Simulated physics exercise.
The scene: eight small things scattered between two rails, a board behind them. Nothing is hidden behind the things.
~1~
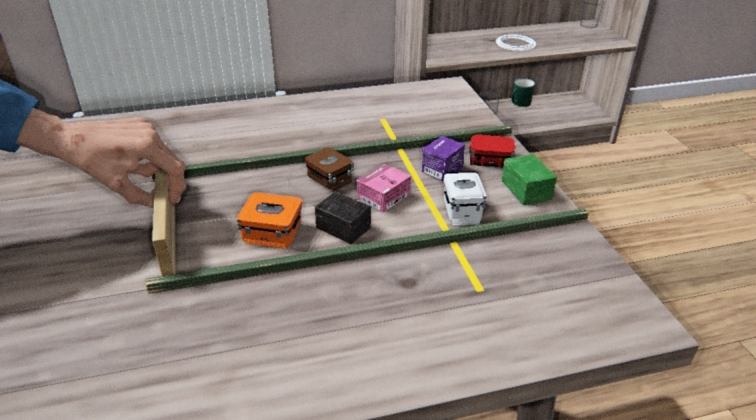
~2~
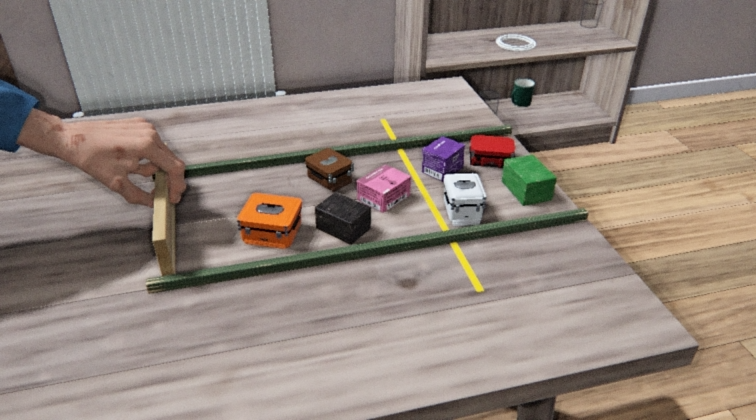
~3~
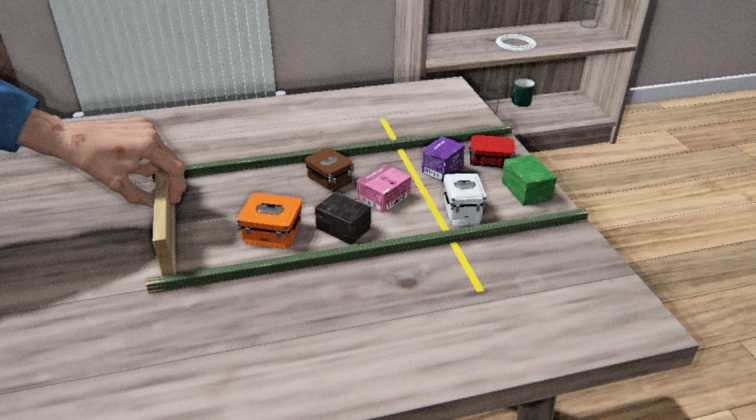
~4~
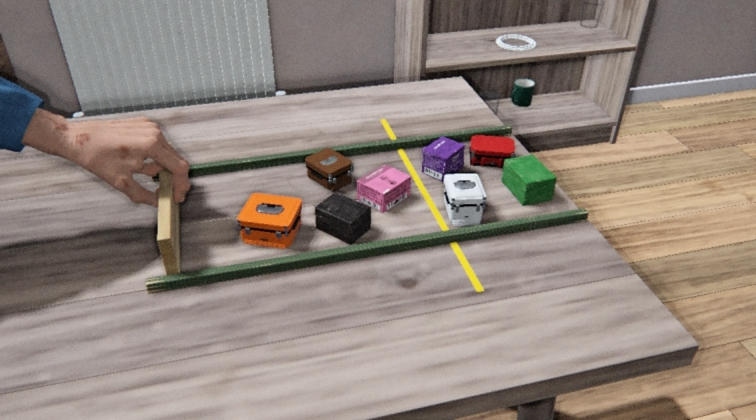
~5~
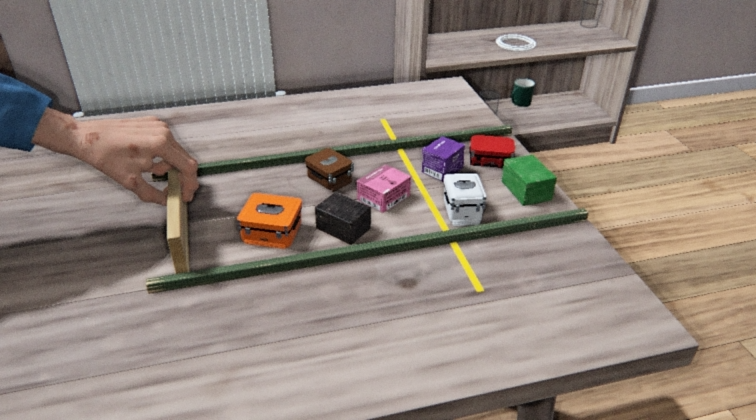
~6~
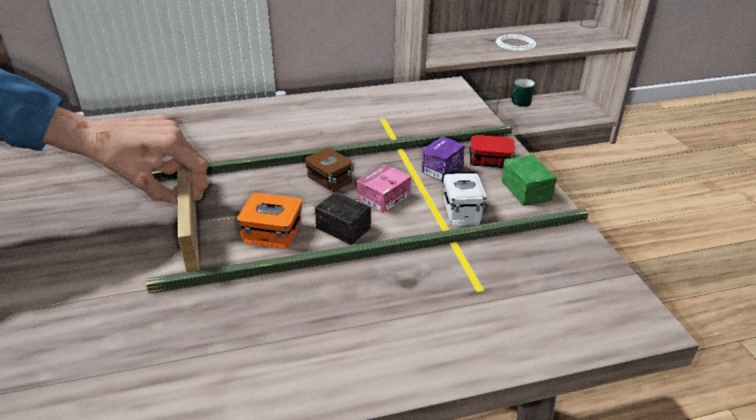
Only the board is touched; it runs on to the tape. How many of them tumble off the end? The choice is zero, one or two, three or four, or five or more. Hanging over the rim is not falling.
In the end the number that fall off is zero.
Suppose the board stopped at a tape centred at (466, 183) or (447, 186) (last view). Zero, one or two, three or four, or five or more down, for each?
One after another: Just one or two; not one.
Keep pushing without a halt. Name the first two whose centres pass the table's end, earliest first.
Earliest first: The green block, then the red case.
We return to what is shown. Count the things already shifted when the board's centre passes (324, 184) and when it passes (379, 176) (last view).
First 4, then 6.
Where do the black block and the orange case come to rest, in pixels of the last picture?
About (466, 213), and the other about (451, 186).
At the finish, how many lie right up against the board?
3 of them.
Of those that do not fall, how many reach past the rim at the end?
The number is 0.
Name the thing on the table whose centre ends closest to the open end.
It is the green block.
Early on, none off yet; green block at rest near (528, 179); red case at rest near (492, 152); purple box at rest near (443, 159).
Finally, the number that fall off is zero.
